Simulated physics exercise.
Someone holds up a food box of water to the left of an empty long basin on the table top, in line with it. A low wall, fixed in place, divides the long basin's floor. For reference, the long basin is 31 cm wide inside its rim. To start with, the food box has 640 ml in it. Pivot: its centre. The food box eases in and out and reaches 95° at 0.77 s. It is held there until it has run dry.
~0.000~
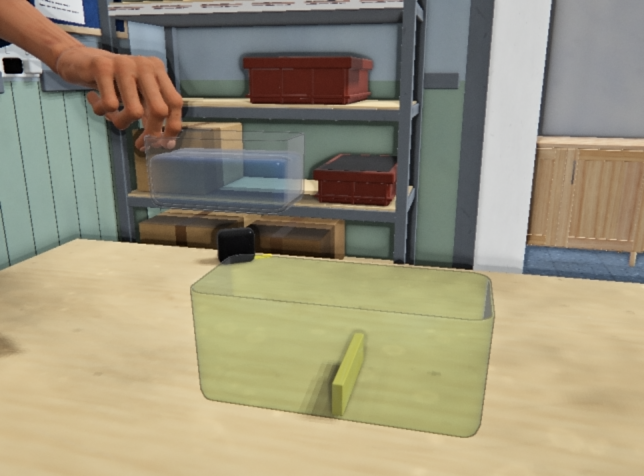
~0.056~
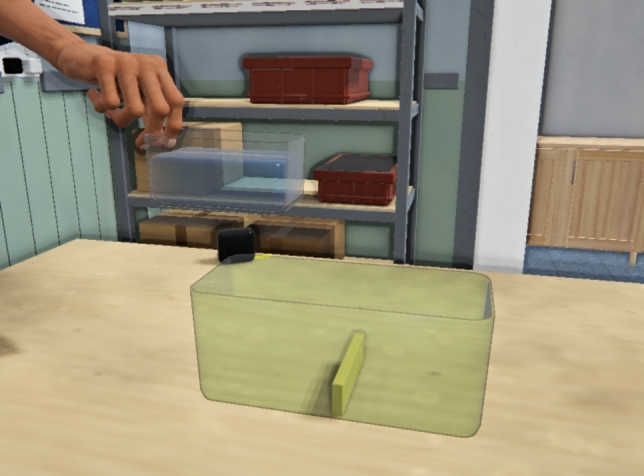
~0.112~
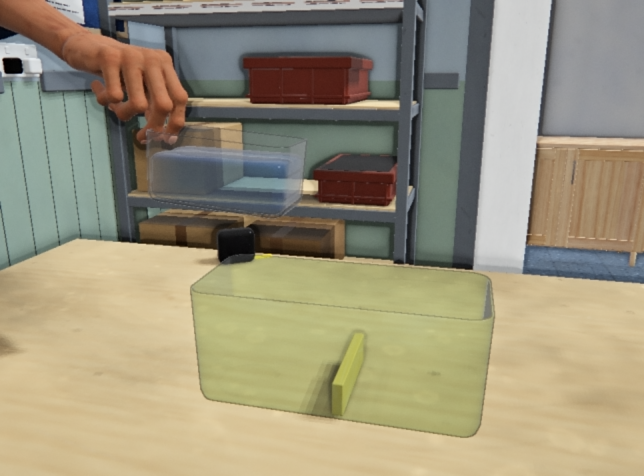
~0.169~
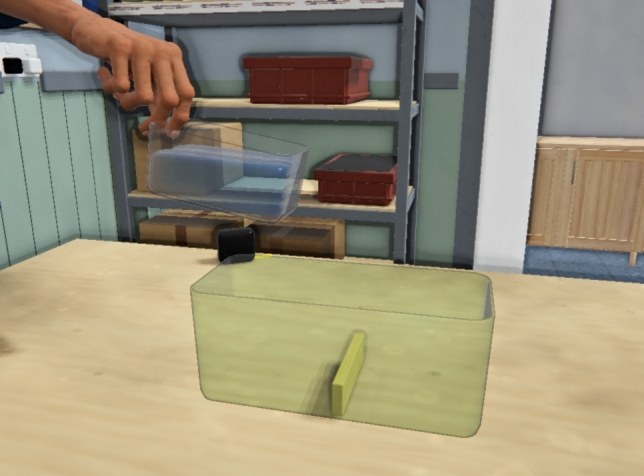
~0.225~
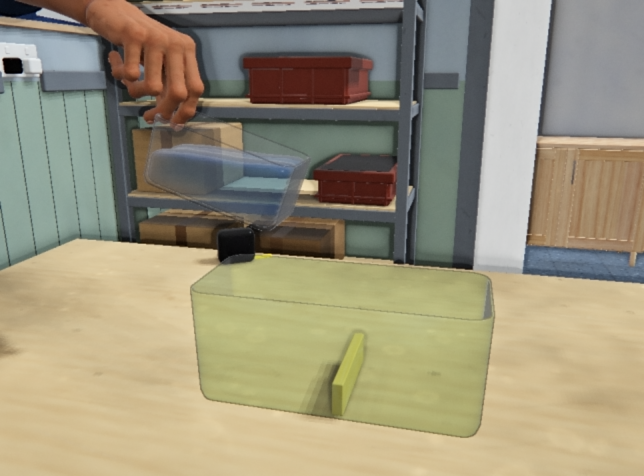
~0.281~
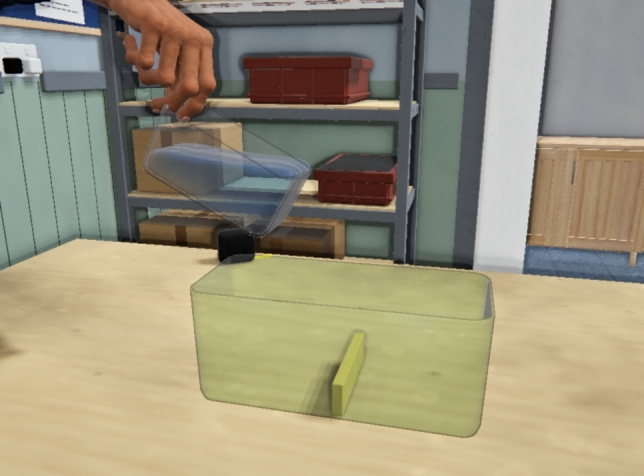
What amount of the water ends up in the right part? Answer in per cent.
49 %.
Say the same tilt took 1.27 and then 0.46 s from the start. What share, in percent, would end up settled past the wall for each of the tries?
About 60 %, then about 35 %.
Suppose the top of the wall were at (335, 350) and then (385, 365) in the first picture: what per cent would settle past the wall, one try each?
First 65, then 10 per cent.
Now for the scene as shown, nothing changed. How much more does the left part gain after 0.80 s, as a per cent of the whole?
About 16 percent.
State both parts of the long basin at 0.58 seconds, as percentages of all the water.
Around 9 on the left side and 24 on the right side.
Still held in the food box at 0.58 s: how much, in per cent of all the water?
Near 30 in a hundred.
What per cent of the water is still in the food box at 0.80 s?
10 in a hundred, give or take.
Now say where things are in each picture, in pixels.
In the first picture, tilt 0°; pouring edge (295, 139); surface from (168, 153) to (296, 157); the long basin's rim runs from (212, 272) to (491, 298); the wall's top is at (349, 358).
In the second picture, tilt 1°; pouring edge (296, 141); surface from (168, 152) to (295, 158).
In the third picture, tilt 5°; pouring edge (298, 145); surface from (169, 151) to (297, 159).
In the fourth picture, tilt 11°; pouring edge (300, 154); surface from (168, 150) to (298, 161).
In the fifth picture, tilt 19°; pouring edge (301, 164); surface from (169, 150) to (301, 163).
In the sixth picture, tilt 28°; pouring edge (302, 177); surface from (168, 148) to (302, 168); 2 per cent is over the edge.
After 0.58 s the tilt is 81° and 30 per cent is still to pour, 9 is left of the wall and 24 right of it.
After 0.80 s the tilt is 95° and 11 per cent is still to pour, 32 is left of the wall and 52 right of it.
After 1.02 s the tilt is 95° and 3 per cent is still to pour, 44 is left of the wall and 49 right of it.
After 1.27 s the tilt is 95° and 1 per cent is still to pour, 47 is left of the wall and 49 right of it.
In the end 49 per cent lies left of the wall, 49 right of it and 2 outside.
